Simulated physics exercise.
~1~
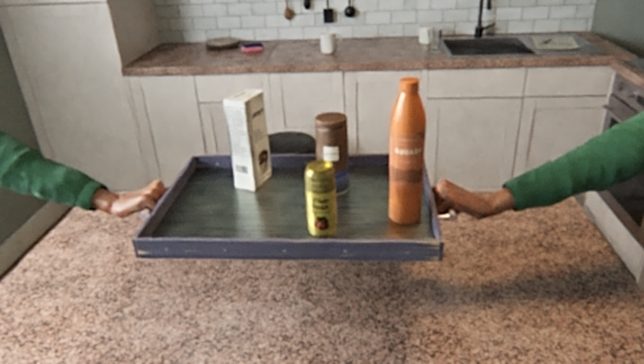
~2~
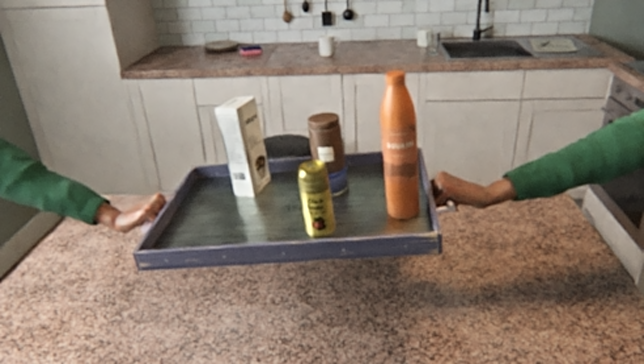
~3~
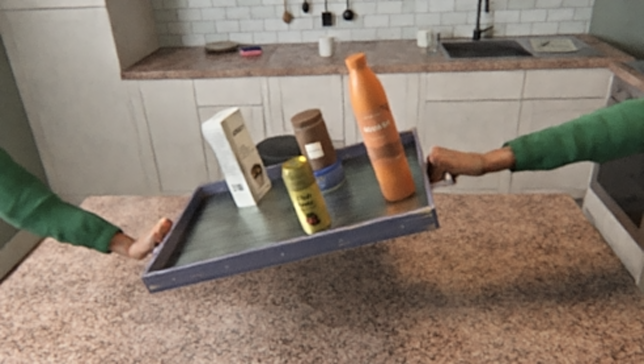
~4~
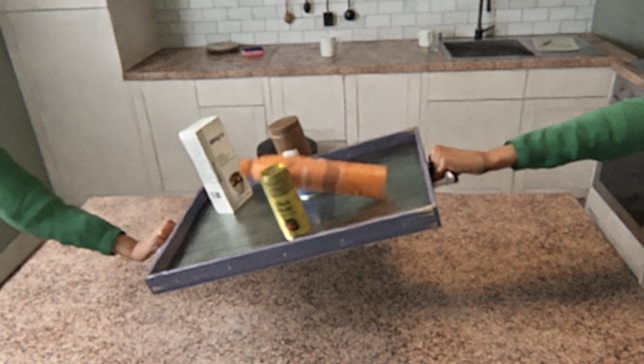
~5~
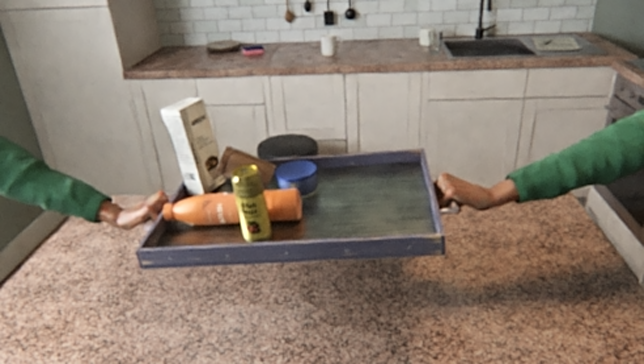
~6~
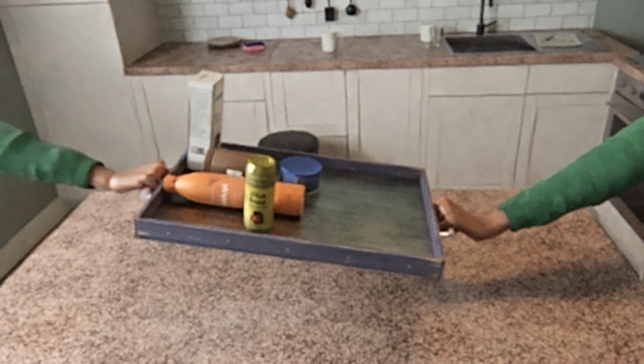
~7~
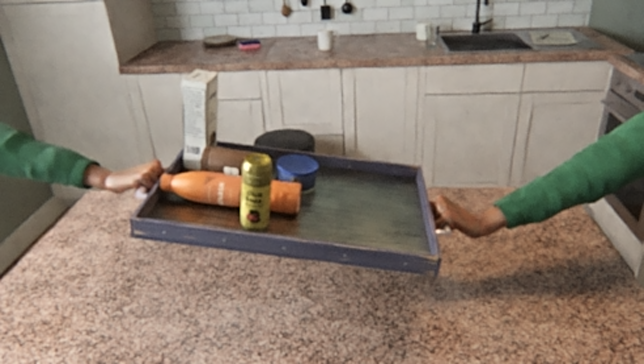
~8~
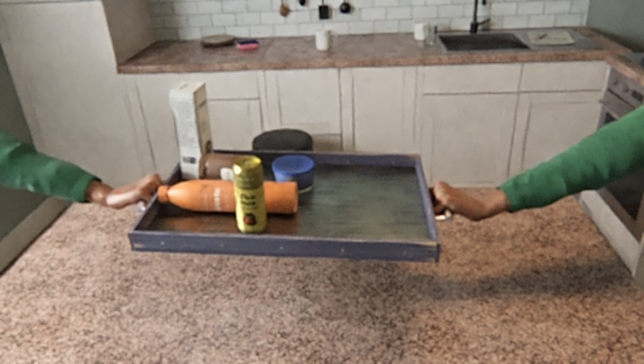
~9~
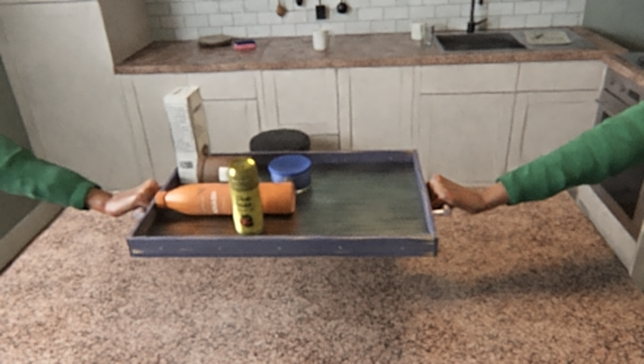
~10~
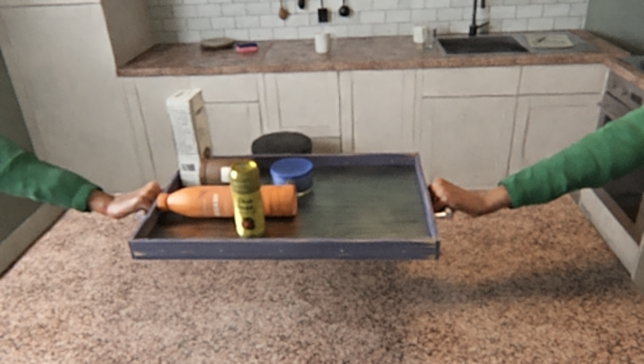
A serving tray with a bluish rim is held by two green-sleeved hands above a speckled counter, facing pale kitchen cabinets and a sink. A white carton stands at left, a yellow can in front, a brown jar and blue tub near the middle, and a tall orange bottle at right. The hands tip the tray down to the left, and the bottle leans, falls and slides left. As the tray levels, the brown jar topples too. The tray tilts gently right, then levels, with bottle and jar lying at left beside the upright can and carton.
